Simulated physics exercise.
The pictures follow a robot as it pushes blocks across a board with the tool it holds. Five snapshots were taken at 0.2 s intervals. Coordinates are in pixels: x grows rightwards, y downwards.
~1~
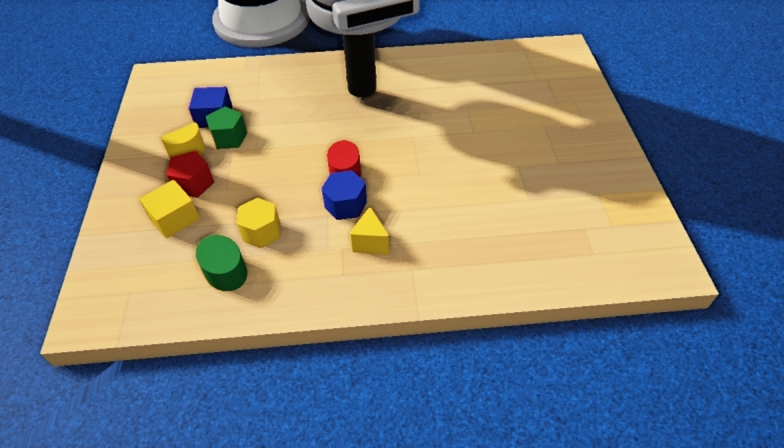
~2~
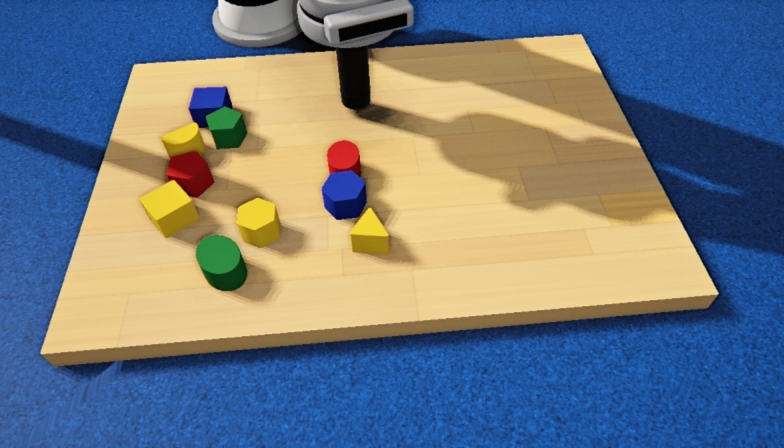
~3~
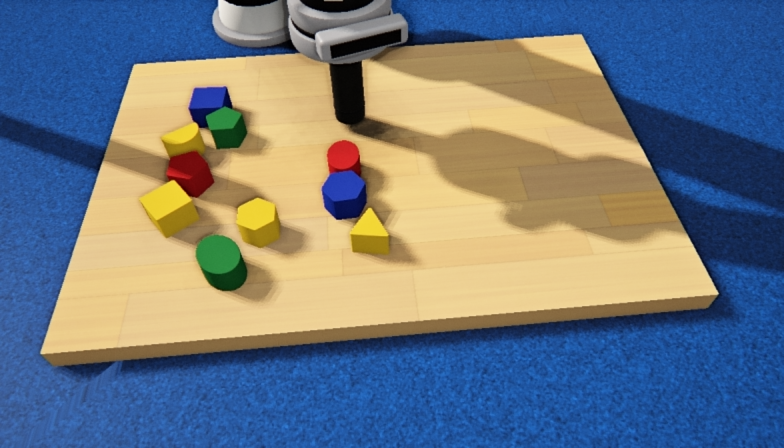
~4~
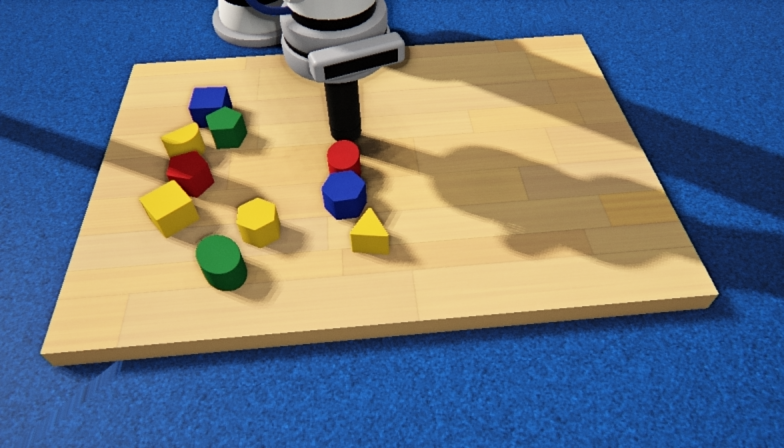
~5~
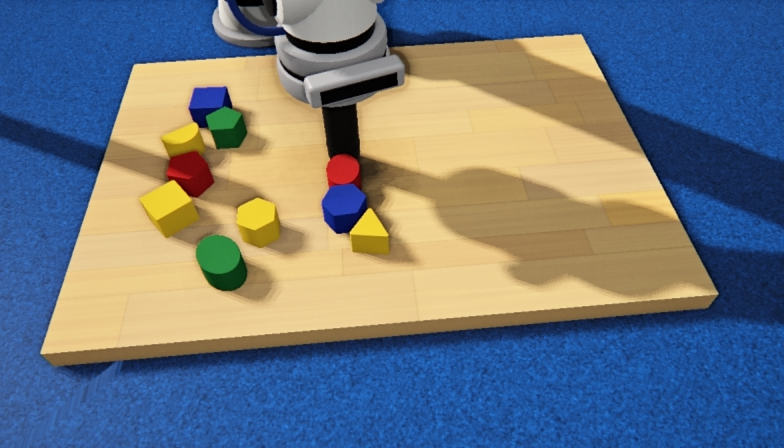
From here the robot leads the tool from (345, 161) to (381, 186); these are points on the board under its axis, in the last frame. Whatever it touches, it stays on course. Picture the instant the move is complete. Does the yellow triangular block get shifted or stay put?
Stays where it is.
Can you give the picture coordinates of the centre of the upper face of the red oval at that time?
I'd place it at (352, 187), taking the centre of its top.
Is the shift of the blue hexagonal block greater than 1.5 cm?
Yes
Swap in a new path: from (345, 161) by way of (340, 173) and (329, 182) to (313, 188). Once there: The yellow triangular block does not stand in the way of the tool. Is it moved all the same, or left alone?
If the tool follows that path, the yellow triangular block ends up shifted.
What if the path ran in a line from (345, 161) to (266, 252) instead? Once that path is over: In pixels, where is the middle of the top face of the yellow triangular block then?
It is going to be at (386, 240).
On the path given first. Halfway along, tool (362, 167); red oval (347, 181), turned 25° clockwise; blue hexagonal block (340, 213).
At the end, tool (380, 179); red oval (352, 187), turned 70° clockwise; blue hexagonal block (336, 218), turned 15° anticlockwise; yellow triangular block in place.
